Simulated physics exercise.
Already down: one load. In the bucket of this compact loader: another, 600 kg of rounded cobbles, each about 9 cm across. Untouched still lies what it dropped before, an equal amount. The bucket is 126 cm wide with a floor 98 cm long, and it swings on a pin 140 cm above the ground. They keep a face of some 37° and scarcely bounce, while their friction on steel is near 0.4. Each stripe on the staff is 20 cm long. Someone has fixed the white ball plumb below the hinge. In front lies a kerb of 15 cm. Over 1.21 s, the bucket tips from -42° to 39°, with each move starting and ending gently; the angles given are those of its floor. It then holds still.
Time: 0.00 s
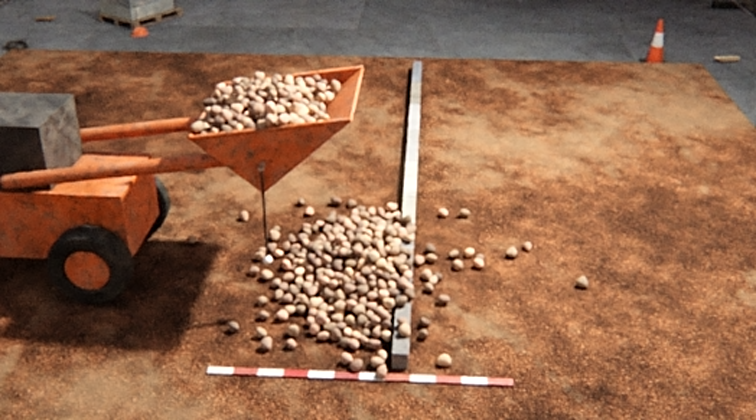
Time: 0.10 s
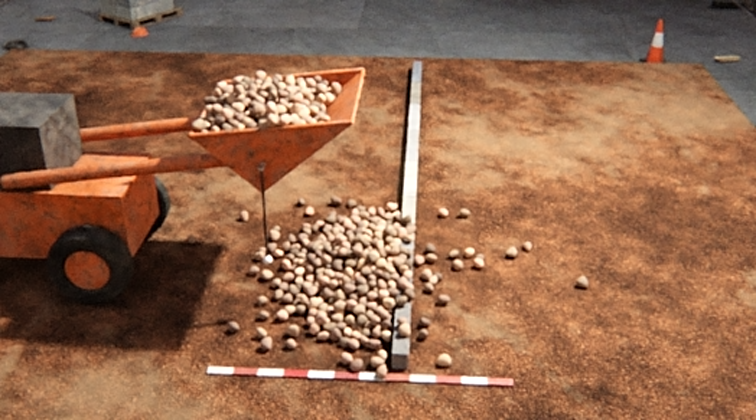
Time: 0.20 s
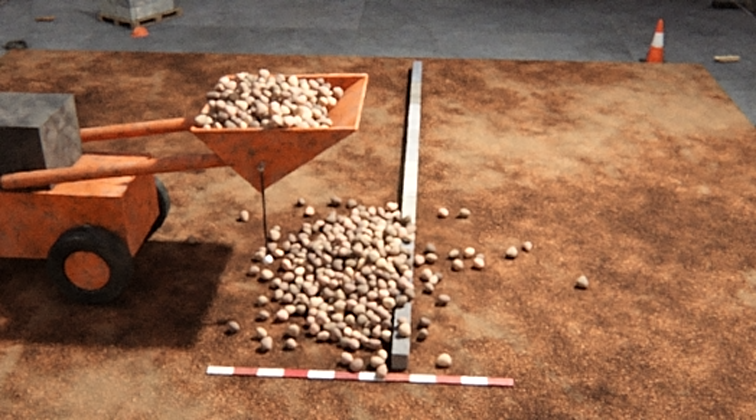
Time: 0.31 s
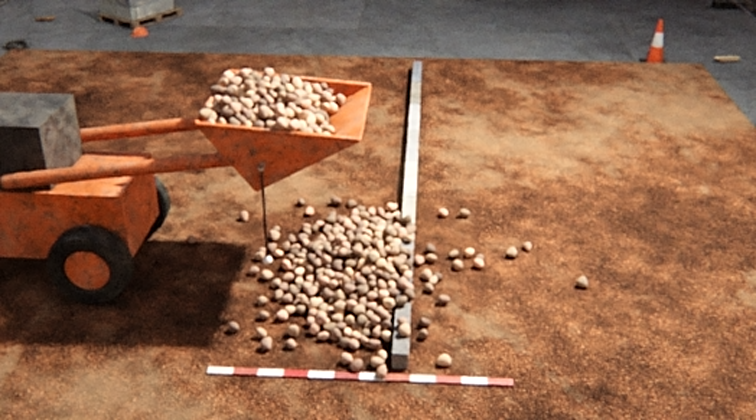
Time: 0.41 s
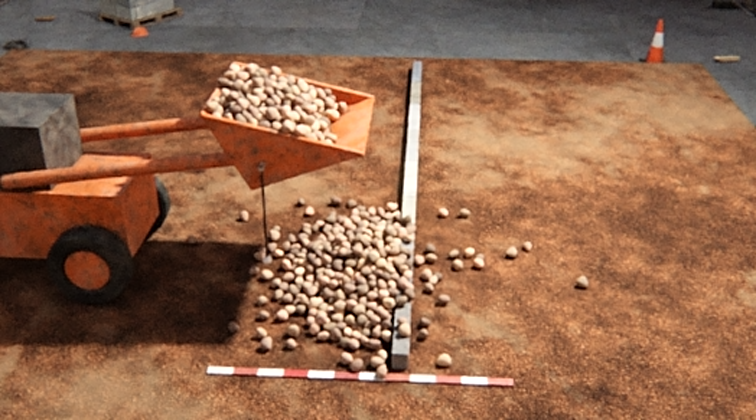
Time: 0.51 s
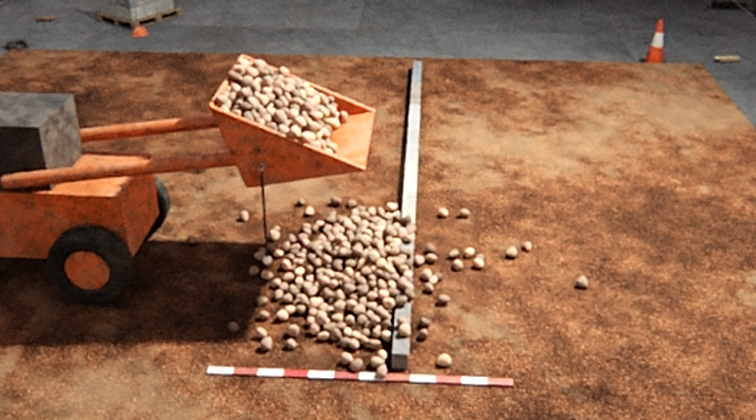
Orange compact loader slowly tilting its raised bucket of pale rounded stones downward to the right, above a heap against a kerb.
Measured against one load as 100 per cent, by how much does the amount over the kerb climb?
The amount climbs by some 49 per cent of a load.
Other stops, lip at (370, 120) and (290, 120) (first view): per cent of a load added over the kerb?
70 %, then 5 %.
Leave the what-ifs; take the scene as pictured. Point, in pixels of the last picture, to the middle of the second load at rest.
The centre sits about (405, 263).
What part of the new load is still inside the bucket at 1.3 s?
55 % still inside.
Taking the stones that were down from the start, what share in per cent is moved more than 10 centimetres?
The answer is about 15 per cent.
After 0.9 s the floor is at 27°; in per cent of one load, 100 in the bucket, 97 on this side of the kerb, 4 over the kerb; the foremost stones are at (496, 253).
After 1.3 s the floor is at 39°; in per cent of one load, 55 in the bucket, 141 on this side of the kerb, 5 over the kerb; the foremost stones are at (496, 253).
After 1.7 s the floor is at 39°; in per cent of one load, 12 in the bucket, 164 on this side of the kerb, 25 over the kerb; the foremost stones are at (505, 265).
After 4.4 s the floor is at 39°; in per cent of one load, 0 in the bucket, 148 on this side of the kerb, 53 over the kerb; the foremost stones are at (589, 271). Net gain over the kerb, 49.
